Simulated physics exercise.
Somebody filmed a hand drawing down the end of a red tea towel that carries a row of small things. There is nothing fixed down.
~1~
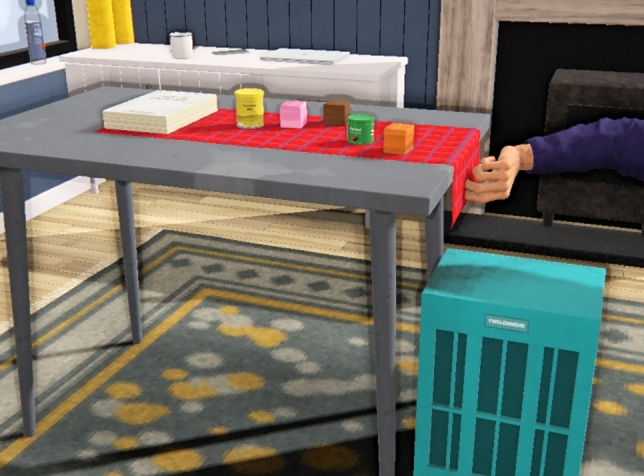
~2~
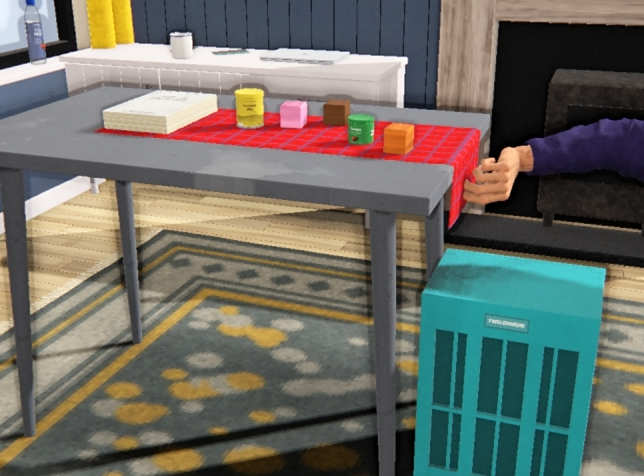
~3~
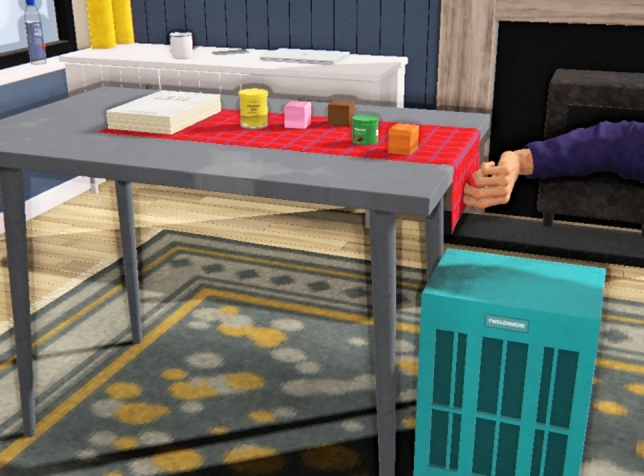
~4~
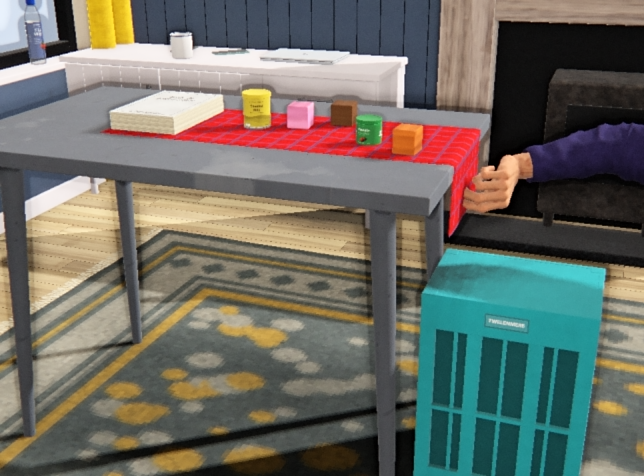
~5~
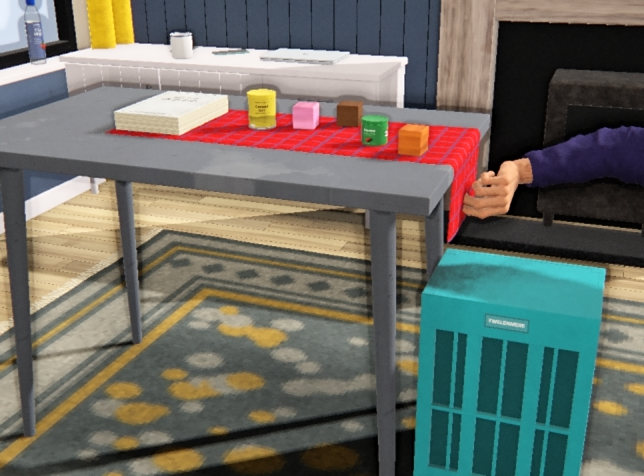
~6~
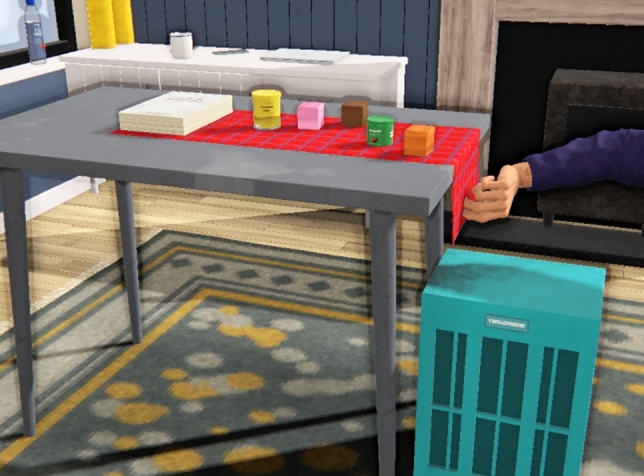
A hand slowly pulls a red cloth rightward, and the small items on it shift along.
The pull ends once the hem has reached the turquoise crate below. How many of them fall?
Only one fails to stay up.
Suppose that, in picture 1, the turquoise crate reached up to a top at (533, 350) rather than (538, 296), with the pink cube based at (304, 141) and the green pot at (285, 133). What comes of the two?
Result: Pink cube still there, green pot still there.
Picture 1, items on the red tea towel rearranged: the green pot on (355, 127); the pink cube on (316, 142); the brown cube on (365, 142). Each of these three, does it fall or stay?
The green pot stays on, the pink cube holds on, the brown cube keeps its place on top.
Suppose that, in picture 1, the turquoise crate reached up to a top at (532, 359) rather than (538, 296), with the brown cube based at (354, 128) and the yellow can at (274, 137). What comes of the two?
The brown cube does not stay aboard, and the yellow can stays aboard.
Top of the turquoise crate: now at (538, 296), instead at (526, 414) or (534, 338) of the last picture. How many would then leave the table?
Counts: 4, 2.
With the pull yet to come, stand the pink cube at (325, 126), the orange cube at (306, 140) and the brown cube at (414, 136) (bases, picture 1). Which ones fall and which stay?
Pink cube: Safe. Orange cube: Safe. Brown cube: Lost.
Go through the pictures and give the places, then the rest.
The first frame shows hem (451, 229); orange cube (399, 126); green pot (361, 117); brown cube (337, 102); pink cube (293, 104); yellow can (249, 91); top of the crate (538, 296).
The second frame shows hem (448, 229); orange cube (399, 126).
The third frame shows hem (452, 233); green pot (365, 117).
The fourth frame shows hem (449, 237); brown cube (344, 103); top of the crate (538, 296).
The fifth frame shows hem (448, 243); pink cube (306, 105).
The sixth frame shows hem (452, 249); orange cube (420, 128); green pot (380, 119); brown cube (355, 103); pink cube (311, 105); yellow can (266, 93).
Soon after, hem near (463, 253); all still up.
After that, hem on the crate; orange cube gone.
In the end, hem on the crate; orange cube gone. The count of fallen things is one.
